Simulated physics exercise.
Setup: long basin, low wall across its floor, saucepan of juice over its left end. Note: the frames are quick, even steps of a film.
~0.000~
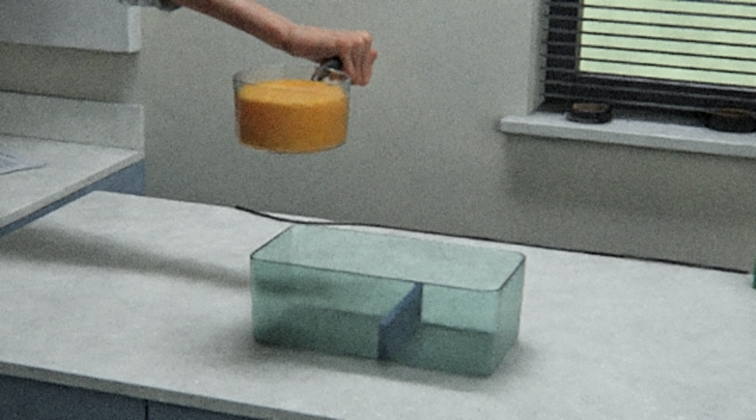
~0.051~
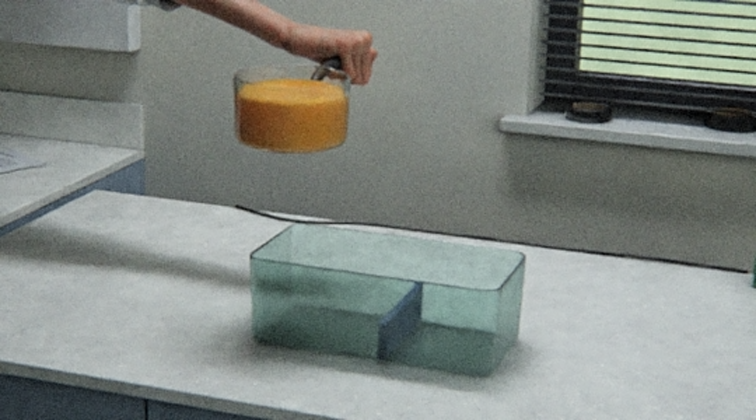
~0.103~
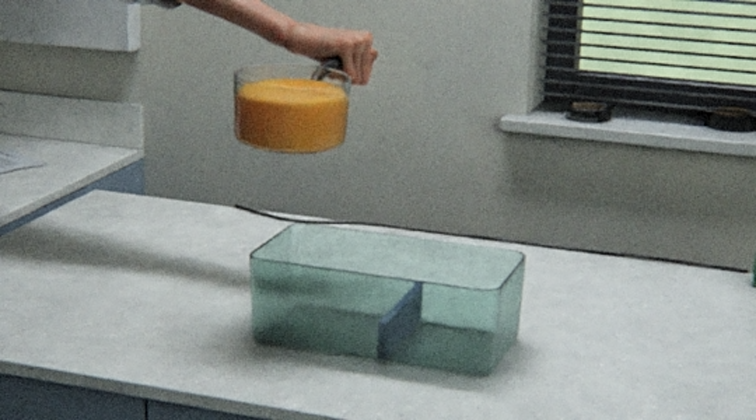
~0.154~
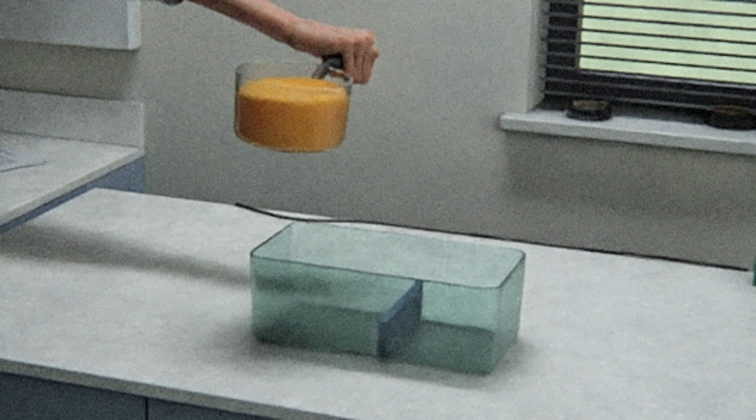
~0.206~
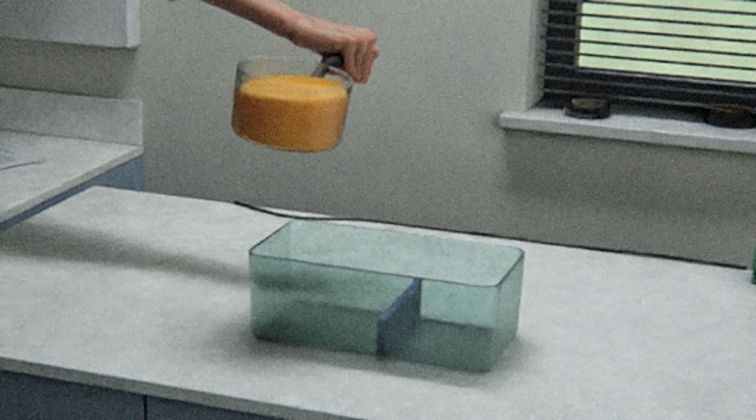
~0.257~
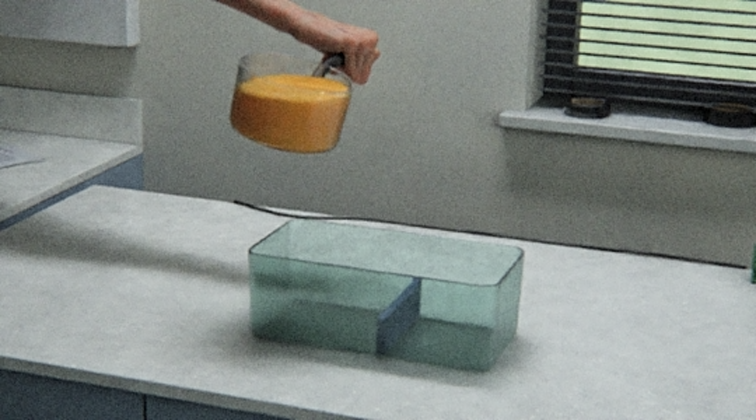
At a pale countertop beside a window with dark blinds, a hand holds a clear saucepan of orange juice above the left end of a long, greenish see-through basin with a low blue wall across its floor. The pan starts level, then slowly leans a little, while the basin stays still.
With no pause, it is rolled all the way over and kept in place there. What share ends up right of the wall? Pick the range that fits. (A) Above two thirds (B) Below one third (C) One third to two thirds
C, one third to two thirds.
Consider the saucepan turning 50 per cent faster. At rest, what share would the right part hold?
About 30 per cent.
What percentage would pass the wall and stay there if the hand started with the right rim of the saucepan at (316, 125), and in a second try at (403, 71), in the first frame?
The first start yields 5 per cent, the second 90 per cent.
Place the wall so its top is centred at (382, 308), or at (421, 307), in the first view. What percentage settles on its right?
The first one comes to 65 percent, while the second comes to 15 percent.
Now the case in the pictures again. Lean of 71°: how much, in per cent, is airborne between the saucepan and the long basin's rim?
Estimated: 35 per cent or thereabouts.
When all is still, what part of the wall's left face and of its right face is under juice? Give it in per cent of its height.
About 40 left, about 40 right.
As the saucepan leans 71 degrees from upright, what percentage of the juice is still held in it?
I'd put it near 60 %.
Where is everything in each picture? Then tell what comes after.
It leans 0°; its right rim is at (346, 84); the juice meets the walls at (243, 86) and (346, 96); the long basin's rim runs from (271, 242) to (513, 274); the wall's top is at (402, 305), in the first frame.
It leans 1°; its right rim is at (346, 83); the juice meets the walls at (243, 85) and (345, 96), in the second frame.
It leans 2°; its right rim is at (346, 85); the juice meets the walls at (243, 84) and (346, 96), in the third frame.
It leans 5°; its right rim is at (348, 86); the juice meets the walls at (245, 83) and (347, 94), in the fourth frame.
It leans 8°; its right rim is at (348, 88); the juice meets the walls at (244, 81) and (347, 93), in the fifth frame.
It leans 13°; its right rim is at (349, 92); the juice meets the walls at (243, 81) and (348, 93), in the sixth frame.
A moment on, the saucepan is tipped part way and 58 per cent is still to pour, 4 is left of the wall and 4 right of it.
Next, the saucepan is tipped right over and 9 per cent is still to pour, 34 is left of the wall and 45 right of it.
Then the saucepan is tipped right over and 0 per cent is still to pour, 52 is left of the wall and 45 right of it.
Later the saucepan is tipped right over and 0 per cent is still to pour, 53 is left of the wall and 45 right of it.
Finally, 53 per cent lies left of the wall, 46 right of it and 2 outside.
